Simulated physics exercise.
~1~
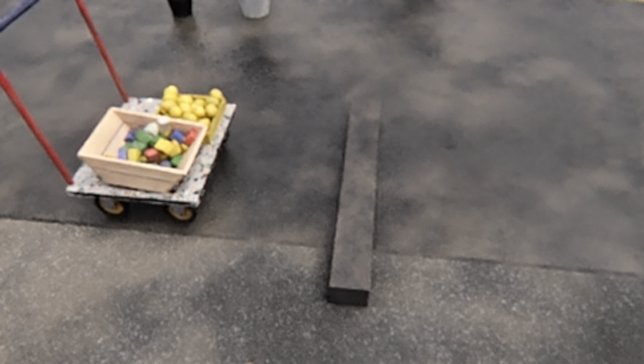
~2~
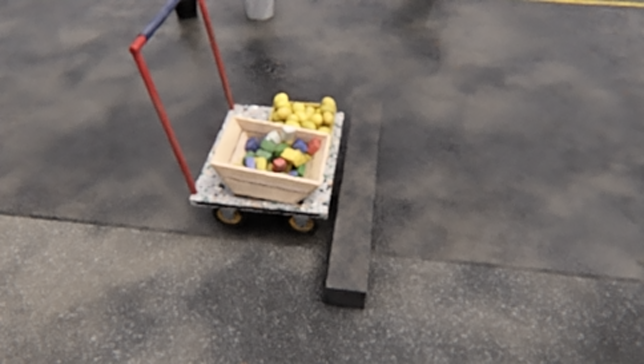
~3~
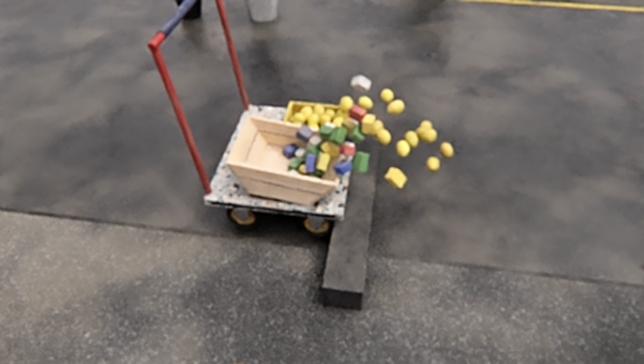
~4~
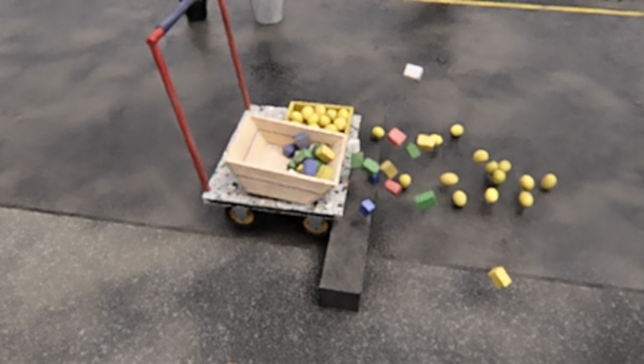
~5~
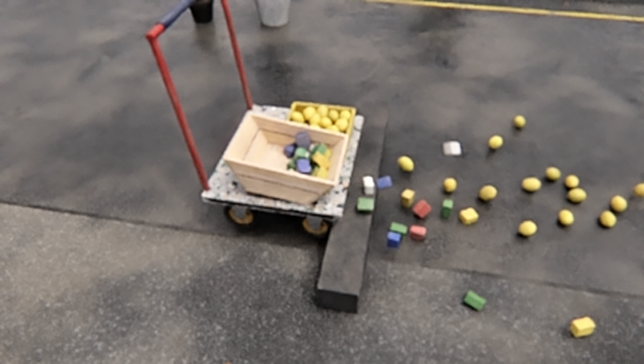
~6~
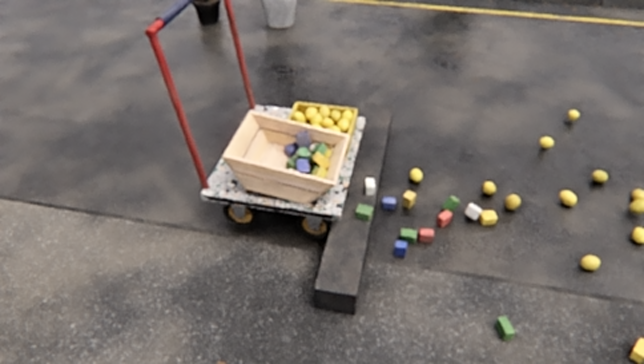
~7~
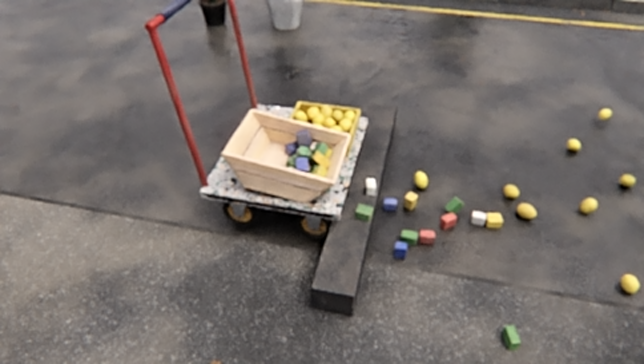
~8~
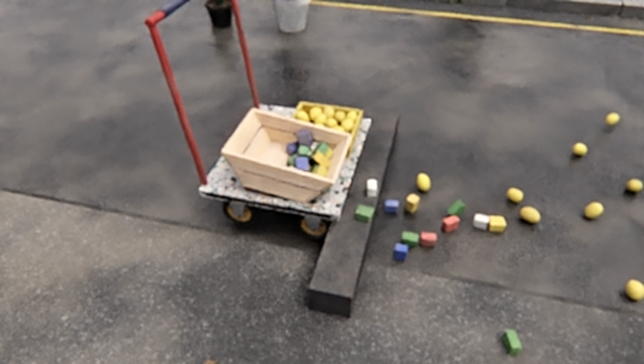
A trolley rolls right into a wheel stop, flinging lemons and toy bricks across the ground.
